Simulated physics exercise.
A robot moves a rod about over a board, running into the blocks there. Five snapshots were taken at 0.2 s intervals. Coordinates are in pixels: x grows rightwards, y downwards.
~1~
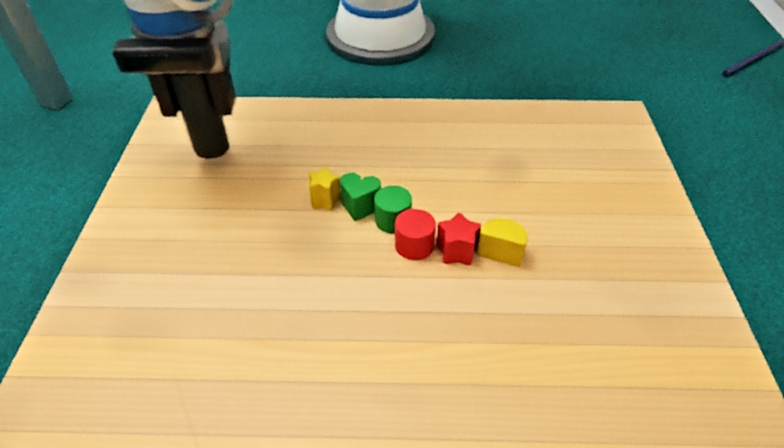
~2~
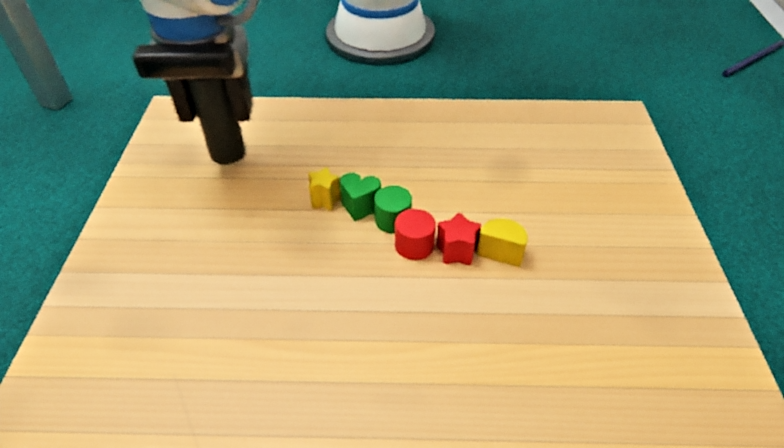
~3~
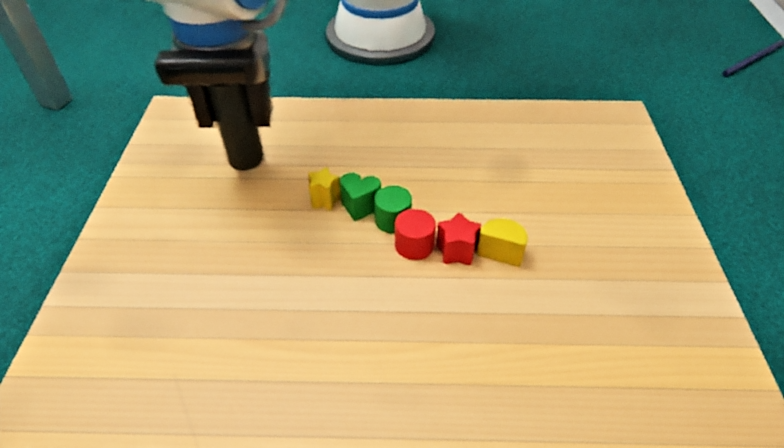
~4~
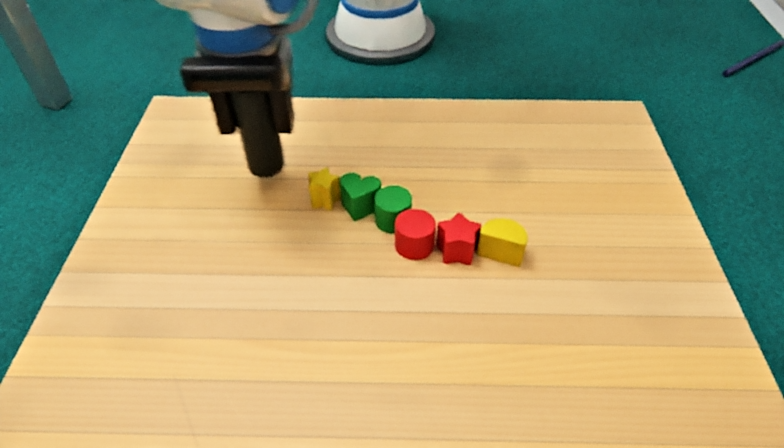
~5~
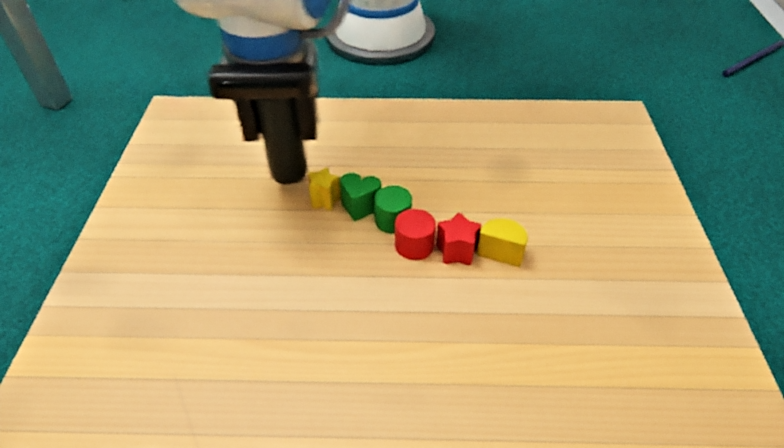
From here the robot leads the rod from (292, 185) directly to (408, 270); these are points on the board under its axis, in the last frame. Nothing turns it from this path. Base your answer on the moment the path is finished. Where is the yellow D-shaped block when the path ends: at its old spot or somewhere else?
By the time the path is finished, it has moved at least a centimetre.
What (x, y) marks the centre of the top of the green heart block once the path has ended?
My estimate: (387, 173).
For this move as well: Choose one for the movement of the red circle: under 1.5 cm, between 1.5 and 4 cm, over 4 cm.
Overall it shifts between 1.5 and 4 cm.
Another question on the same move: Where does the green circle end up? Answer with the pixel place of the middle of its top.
My prediction: (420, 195).
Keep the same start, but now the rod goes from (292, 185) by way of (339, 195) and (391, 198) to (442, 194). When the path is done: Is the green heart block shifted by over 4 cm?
In short: Yes.
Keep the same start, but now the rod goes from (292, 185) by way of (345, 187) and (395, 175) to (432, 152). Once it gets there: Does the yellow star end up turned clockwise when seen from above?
Yes, I think so.
On the path given first. One third of the way, rod at (326, 199); yellow star at (357, 190), turned 60° anticlockwise; green heart block at (381, 177); green circle at (397, 198).
Two thirds of the way, rod at (365, 227); yellow star at (385, 198), turned 115° anticlockwise; green heart block at (387, 173), turned 20° anticlockwise; green circle at (419, 195); red circle at (418, 225).
At the end, rod at (409, 257); yellow star at (386, 200), turned 130° anticlockwise; green heart block at (387, 173), turned 20° anticlockwise; green circle at (420, 194); red circle at (443, 230); yellow D-shaped block at (520, 231).
